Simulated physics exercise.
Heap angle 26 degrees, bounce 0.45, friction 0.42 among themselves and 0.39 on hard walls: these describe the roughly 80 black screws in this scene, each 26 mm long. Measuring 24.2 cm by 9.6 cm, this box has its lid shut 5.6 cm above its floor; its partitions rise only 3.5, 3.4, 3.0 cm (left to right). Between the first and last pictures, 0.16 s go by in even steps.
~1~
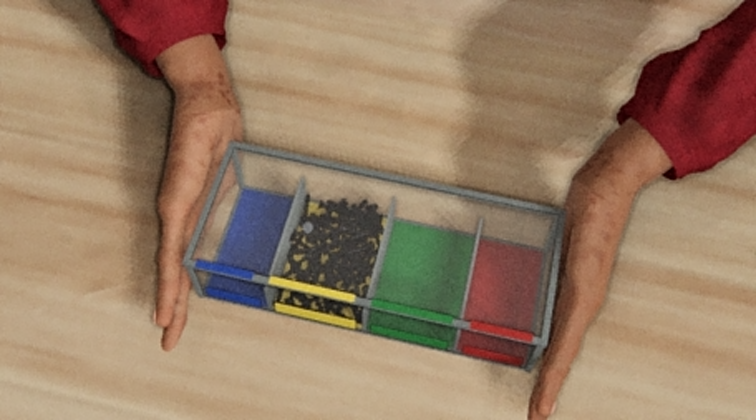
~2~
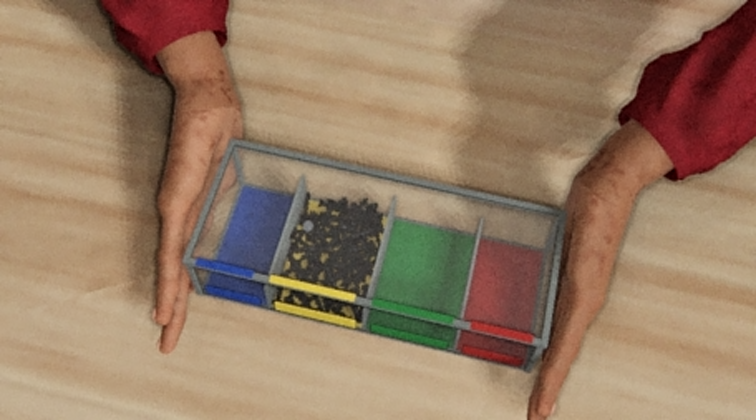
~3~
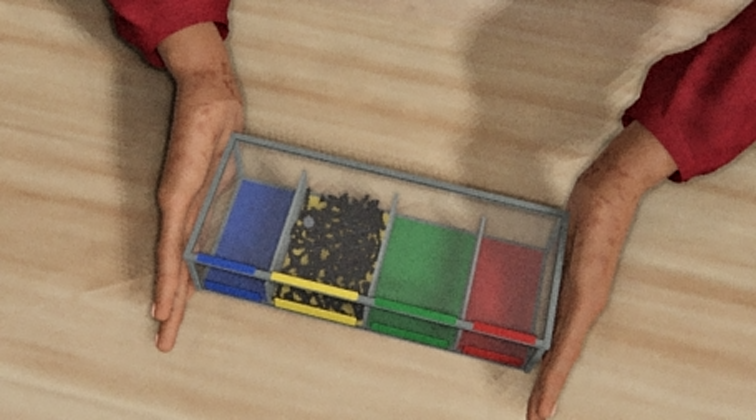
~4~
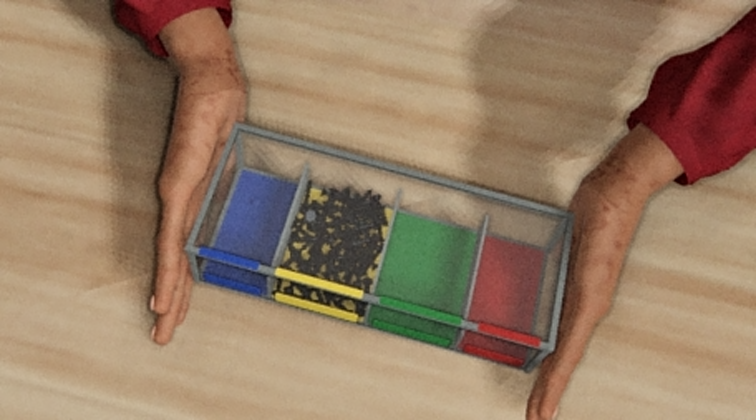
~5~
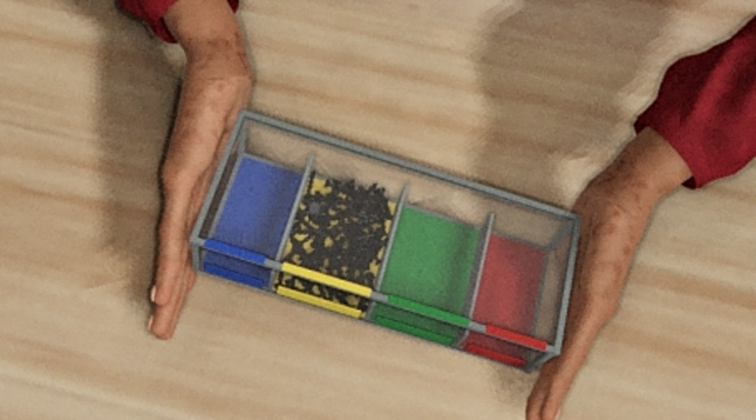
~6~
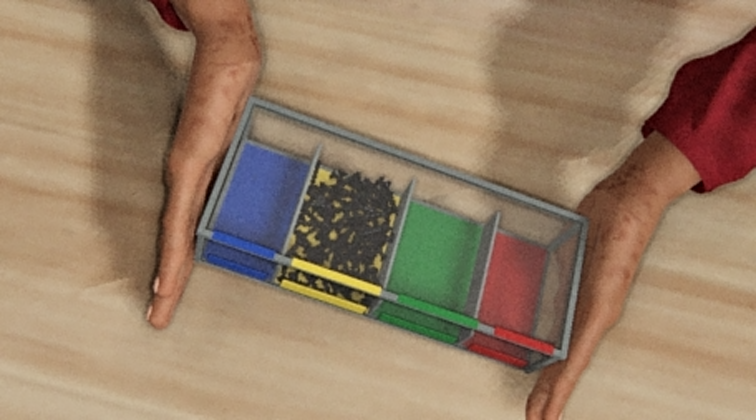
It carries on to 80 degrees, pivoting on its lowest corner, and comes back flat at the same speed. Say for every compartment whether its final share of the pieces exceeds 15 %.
One by one: Red: Clears the bar; blue: Does not clear the bar; green: Clears the bar; yellow: Clears the bar.
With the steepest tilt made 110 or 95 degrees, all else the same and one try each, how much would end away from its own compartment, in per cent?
Roughly 70 percent for the first try and 60 percent for the second.
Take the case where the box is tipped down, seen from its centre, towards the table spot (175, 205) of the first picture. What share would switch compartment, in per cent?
My guess is roughly 30 percent.
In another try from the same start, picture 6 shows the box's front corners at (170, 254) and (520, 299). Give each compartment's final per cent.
Each compartment ends like this: Red 0 per cent, blue 30 per cent, green 0 per cent, yellow 70 per cent.
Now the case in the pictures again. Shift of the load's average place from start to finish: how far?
Around 5.5 centimetres.
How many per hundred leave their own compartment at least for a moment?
Roughly 45 %.
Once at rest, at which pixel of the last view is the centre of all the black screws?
Est. centre at rest: (361, 287) px.
Then, 0.52 s after the last picture, tilt 80 degrees; green 10 %, yellow 90 %.
Then, 0.86 s after the last picture, tilt 35 degrees; red 20 %, green 20 %, yellow 55 %.
Then, 1.30 s after the last picture, tilt 0 degrees; red 20 %, green 20 %, yellow 55 %.
In the end, red 20 %, blue 0 %, green 20 %, yellow 55 %.
